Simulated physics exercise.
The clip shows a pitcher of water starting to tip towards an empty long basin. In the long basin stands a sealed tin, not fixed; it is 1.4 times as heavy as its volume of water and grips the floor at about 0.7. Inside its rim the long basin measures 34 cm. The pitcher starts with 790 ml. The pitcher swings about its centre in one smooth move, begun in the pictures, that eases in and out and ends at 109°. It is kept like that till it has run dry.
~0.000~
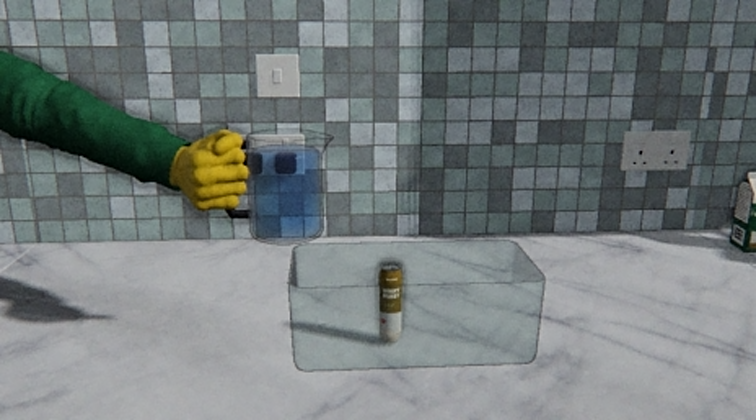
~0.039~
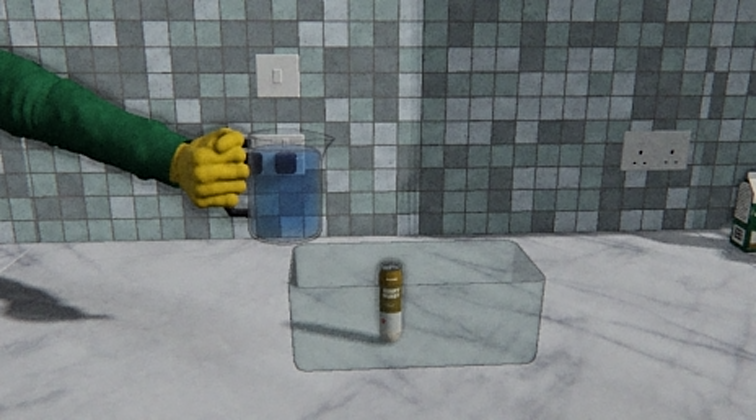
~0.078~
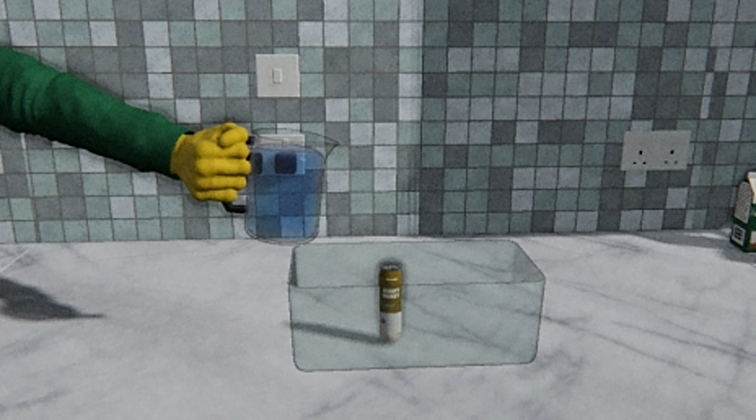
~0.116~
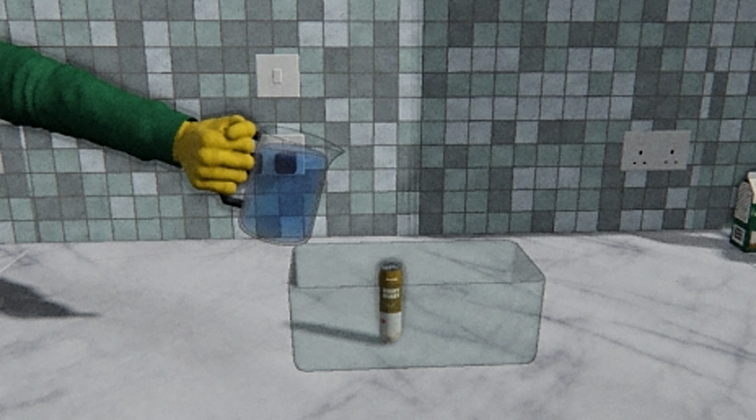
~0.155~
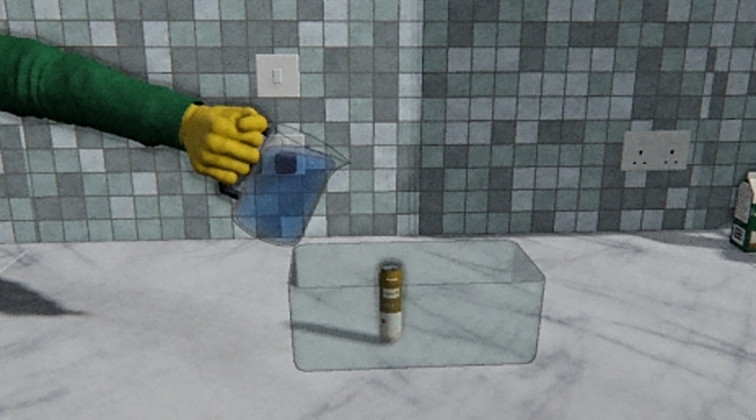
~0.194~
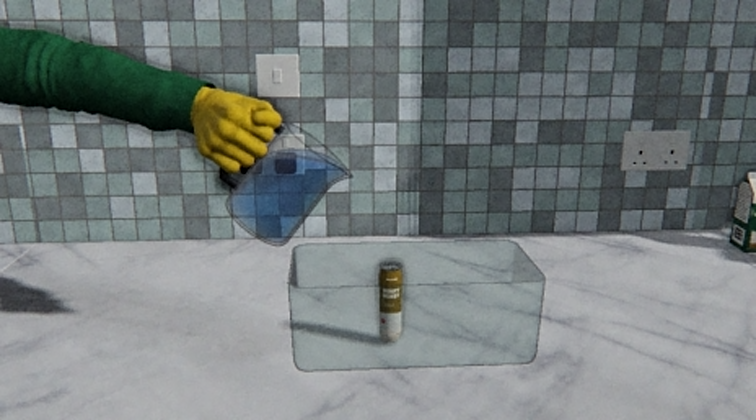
A pitcher of blue liquid, held by a yellow-gloved hand, leaned slowly and then more steeply to the right above a clear, empty long basin, while a small gold-and-white tin stayed still.
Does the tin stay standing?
It goes over.
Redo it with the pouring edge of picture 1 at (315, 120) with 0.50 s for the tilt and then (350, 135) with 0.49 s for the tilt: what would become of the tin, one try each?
First it falls; then it falls.
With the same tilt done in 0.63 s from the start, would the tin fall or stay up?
Then it topples.
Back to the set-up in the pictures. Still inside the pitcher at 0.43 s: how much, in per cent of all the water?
Some 58 per cent.
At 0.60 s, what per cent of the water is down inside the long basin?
Near 68 in a hundred.
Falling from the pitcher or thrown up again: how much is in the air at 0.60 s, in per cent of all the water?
About 12 per cent.
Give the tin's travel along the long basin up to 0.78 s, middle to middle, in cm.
About 6 cm.
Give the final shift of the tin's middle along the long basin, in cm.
About 12.0 cm.
After 0.43 s the tilt is 106° and 58 per cent is still to pour; the tin stands where it began.
After 0.60 s the tilt is 109° and 19 per cent is still to pour; the tin stands 2 cm from where it began.
After 0.78 s the tilt is 109° and 4 per cent is still to pour; the tin leans 15°.
After 0.98 s the tilt is 109° and 0 per cent is still to pour; the tin lies on its side.
In the end the tin lies on its side.
